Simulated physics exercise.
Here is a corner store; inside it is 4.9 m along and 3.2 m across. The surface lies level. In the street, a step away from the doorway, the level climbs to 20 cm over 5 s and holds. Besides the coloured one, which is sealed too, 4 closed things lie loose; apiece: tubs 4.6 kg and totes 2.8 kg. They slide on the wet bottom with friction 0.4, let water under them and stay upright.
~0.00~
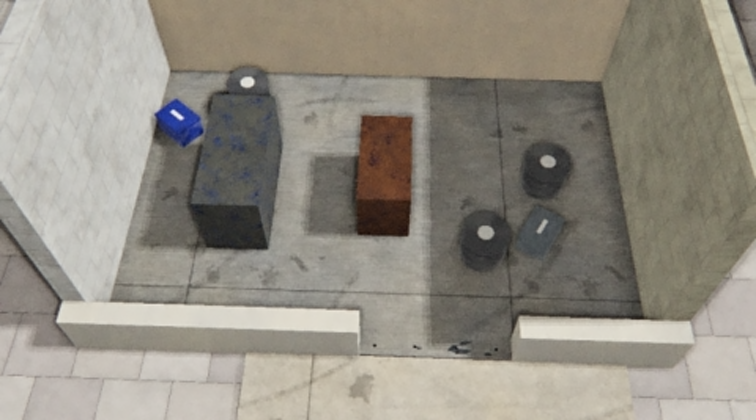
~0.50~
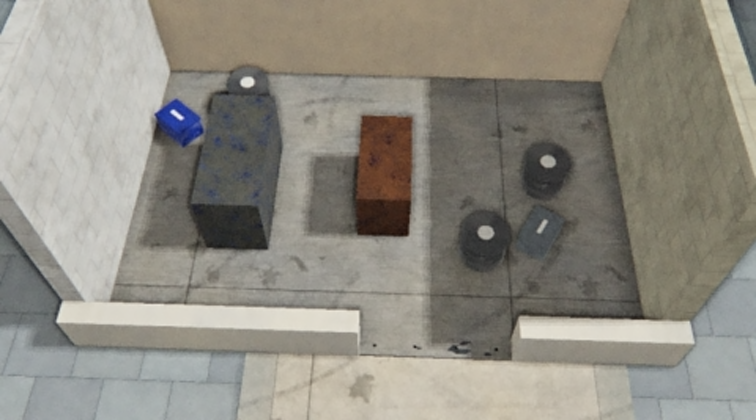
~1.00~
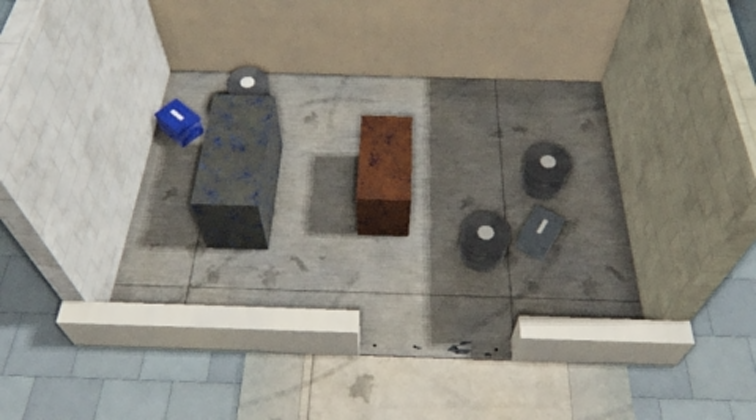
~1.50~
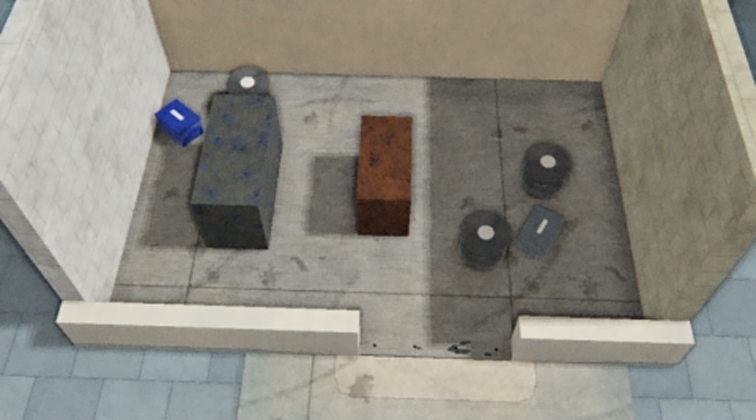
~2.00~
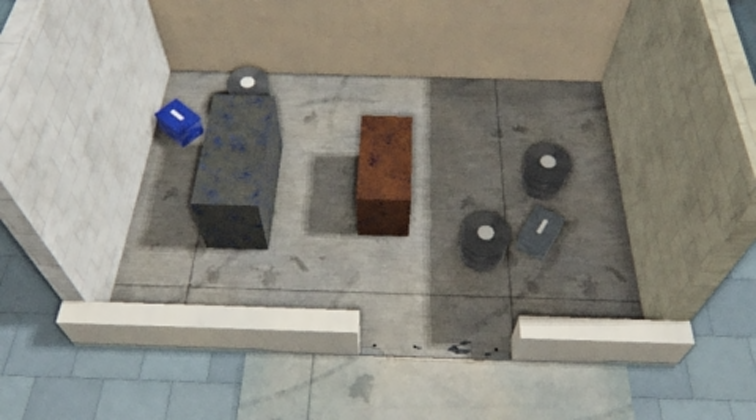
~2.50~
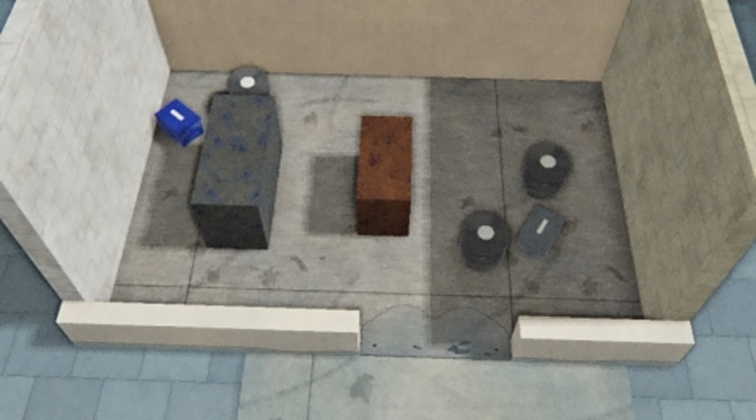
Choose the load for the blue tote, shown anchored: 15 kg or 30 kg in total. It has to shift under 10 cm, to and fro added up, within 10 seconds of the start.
I expect that the lower weight is enough.
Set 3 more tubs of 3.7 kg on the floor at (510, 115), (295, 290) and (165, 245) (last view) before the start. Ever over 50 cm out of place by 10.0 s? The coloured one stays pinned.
In turn: Over, under, under.
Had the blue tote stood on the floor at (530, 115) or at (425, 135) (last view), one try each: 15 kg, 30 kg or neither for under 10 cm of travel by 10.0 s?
In turn: Only the larger holds; the smaller is enough.
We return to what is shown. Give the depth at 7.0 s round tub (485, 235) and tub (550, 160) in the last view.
About 9 and 9 cm.
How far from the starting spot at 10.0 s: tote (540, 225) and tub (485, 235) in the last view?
In turn: 80 cm, 200 cm.
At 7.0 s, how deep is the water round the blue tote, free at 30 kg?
Roughly 0 cm.
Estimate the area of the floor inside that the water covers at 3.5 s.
Some 1.5 m2.
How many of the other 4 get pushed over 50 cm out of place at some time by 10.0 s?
I count 3.
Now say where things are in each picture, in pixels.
The first picture shows the blue tote at (177, 116) rests on the ground; water covers 0.0 m2; 0 of 5 have shifted.
The second picture shows the blue tote at (177, 116), on the bottom; 0.0 m2 under water; 0 of 5 have shifted.
The third picture shows the blue tote at (177, 116) rests on the ground; water covers 0.0 m2; 0 of 5 have shifted.
The fourth picture shows the blue tote at (177, 116), on the bottom; water covers 0.0 m2; 0 of 5 have shifted.
The fifth picture shows the blue tote at (177, 116), on the bottom; 0.0 m2 under water; 0 of 5 have shifted.
The sixth picture shows the blue tote at (177, 116), on the bottom; water covers 0.3 m2; 0 of 5 have shifted.
After 3.5 s the blue tote would be 0 cm from its start with 15 kg and 0 cm from its start with 30 kg; 0 cm of water round it then.
After 4.5 s the blue tote would be 0 cm from its start with 15 kg and 0 cm from its start with 30 kg; 0 cm of water round it then.
After 7.0 s the blue tote would be 0 cm from its start with 15 kg and 0 cm from its start with 30 kg; 0 cm of water round it then.
After 10.0 s the blue tote would be 0 cm from its start with 15 kg and 0 cm from its start with 30 kg; 5 cm of water round it then.
